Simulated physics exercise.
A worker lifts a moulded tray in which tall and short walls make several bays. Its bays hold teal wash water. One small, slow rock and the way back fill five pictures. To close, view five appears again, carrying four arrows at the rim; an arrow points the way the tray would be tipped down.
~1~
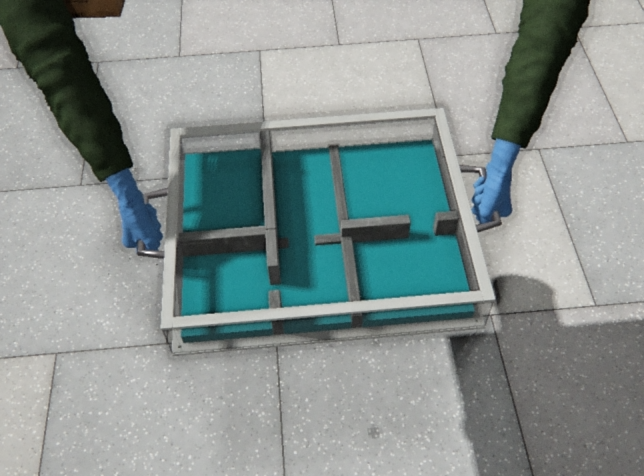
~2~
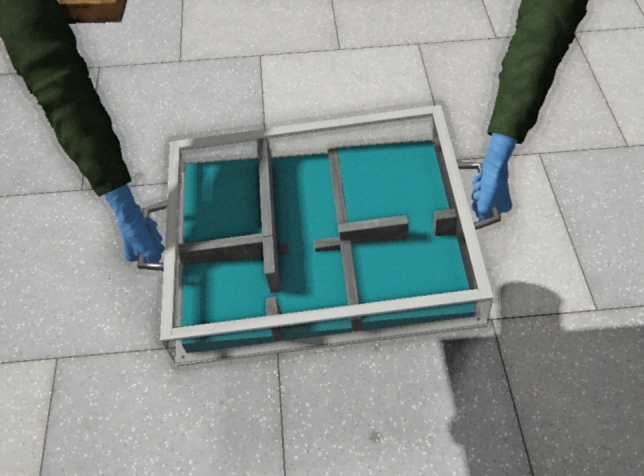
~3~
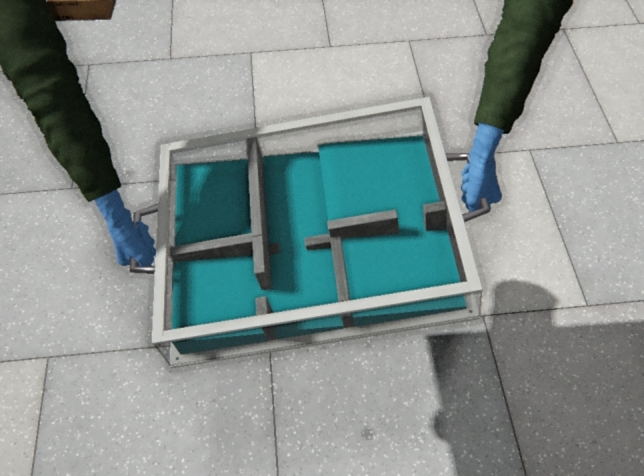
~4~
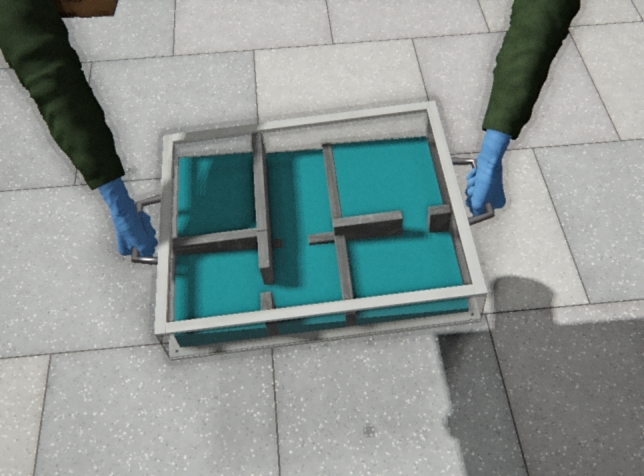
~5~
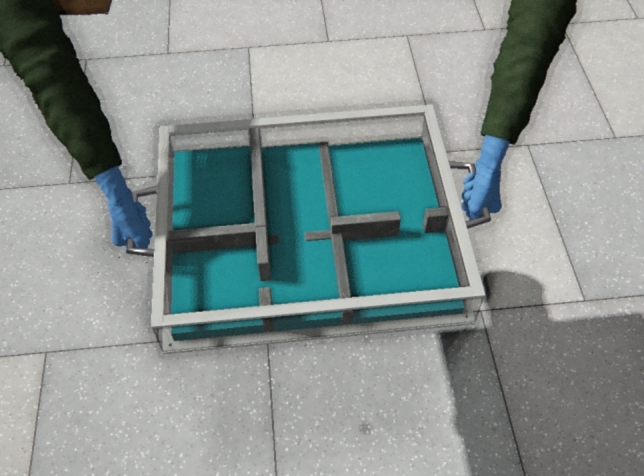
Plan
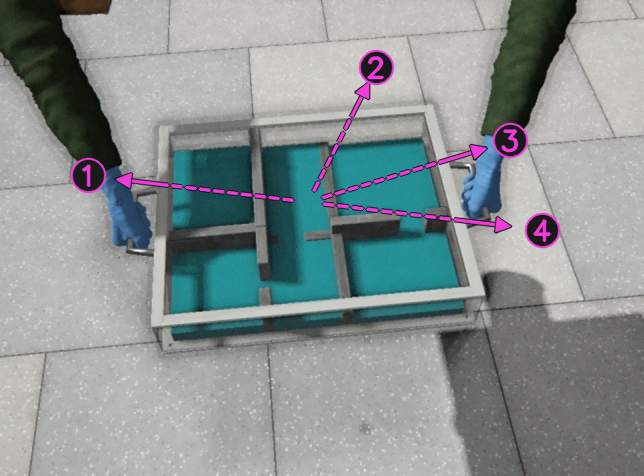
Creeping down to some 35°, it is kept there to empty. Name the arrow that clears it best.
It is 2.
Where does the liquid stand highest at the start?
That is the back left bay.
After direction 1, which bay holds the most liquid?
It is the back left one.
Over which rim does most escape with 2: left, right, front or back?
The back rim.
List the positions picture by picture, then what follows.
In the first frame, the tray is level; deepest in the back left bay, at (227, 196), shallowest in the front right.
In the second frame, tipped about 5° down to the left; no wall is crossed.
In the third frame, tipped about 8° down to the left; liquid runs over the wall between the back middle and back right bays.
In the fourth frame, tipped about 4° down to the left; no wall is crossed.
In the fifth frame, the tray is level; deepest in the back left bay, at (216, 193), shallowest in the back right.
On the marked copy, 1 ends at (121, 179); 2 ends at (366, 87); 3 ends at (481, 149); 4 ends at (505, 225).
Choosing 1, about 49 % stays in the tray, the largest part in the back left bay.
Choosing 2, about 32 % stays in the tray, the largest part in the back right bay.
Choosing 3, about 44 % stays in the tray, the largest part in the back right bay.
Choosing 4, about 42 % stays in the tray, the largest part in the front right bay.
